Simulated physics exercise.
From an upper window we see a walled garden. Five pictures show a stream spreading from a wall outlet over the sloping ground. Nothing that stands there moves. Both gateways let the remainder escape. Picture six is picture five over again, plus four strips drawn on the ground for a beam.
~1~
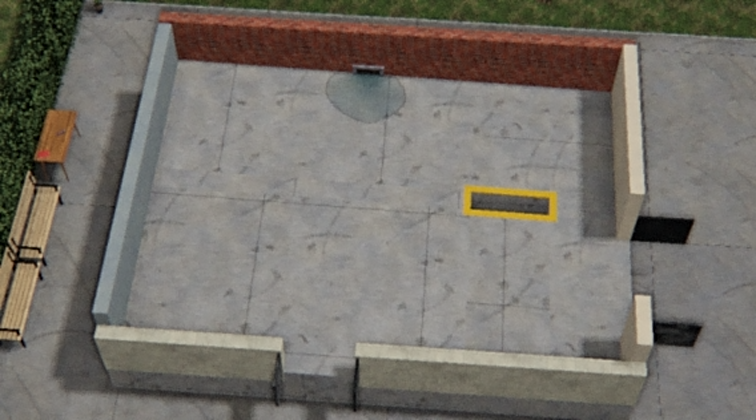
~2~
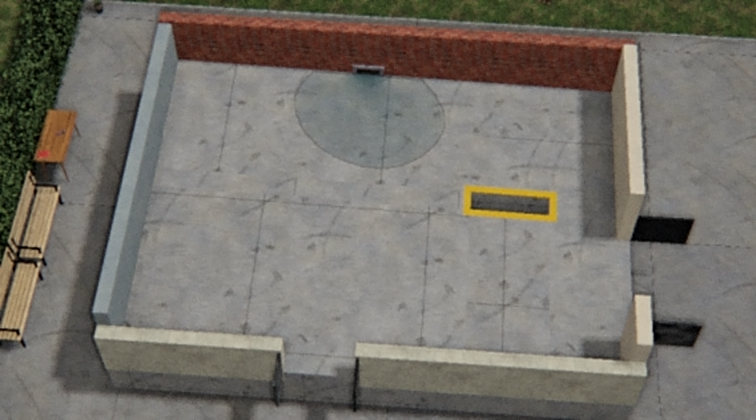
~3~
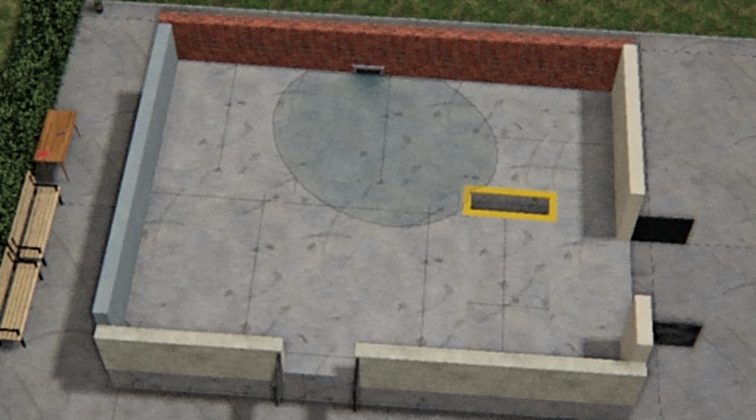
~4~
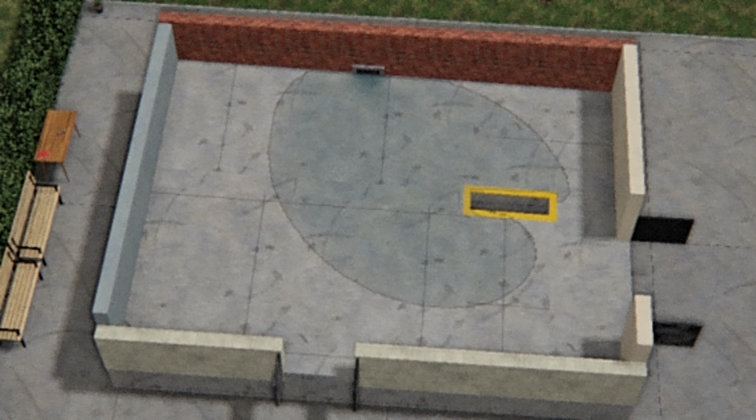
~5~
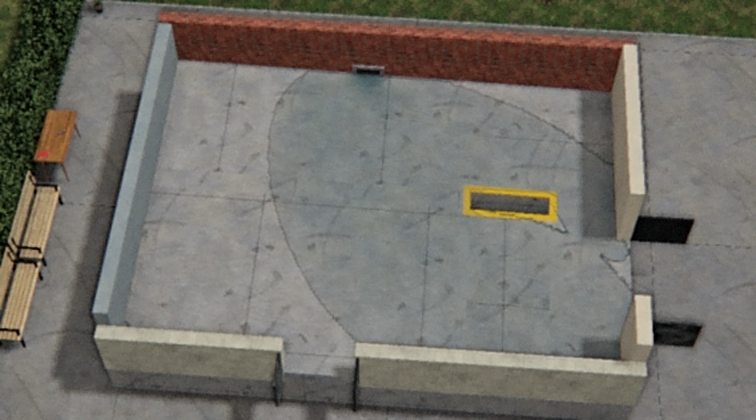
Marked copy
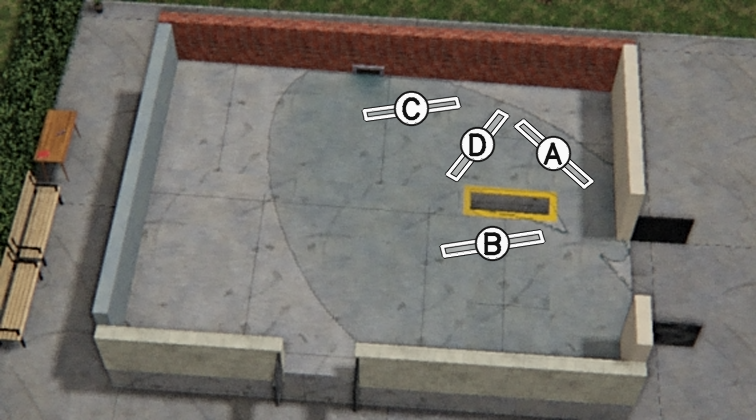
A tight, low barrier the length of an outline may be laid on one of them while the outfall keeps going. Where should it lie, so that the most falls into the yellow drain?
Best: B.
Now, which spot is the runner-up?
Spot A.
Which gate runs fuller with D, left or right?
The right one.
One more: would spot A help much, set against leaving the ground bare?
No, hardly at all.
On the marked copy, A from (519, 123) to (588, 184); B from (443, 251) to (541, 236); C from (365, 115) to (457, 102); D from (452, 176) to (502, 113).
If A is chosen, about 25 % of the stream goes into the yellow drain, about 75 % out by the gates.
If B is chosen, about 40 % of the stream goes into the yellow drain, about 60 % out by the gates.
If C is chosen, about 4 % of the stream goes into the yellow drain, about 95 % out by the gates.
If D is chosen, about 5 % of the stream goes into the yellow drain, about 95 % out by the gates.
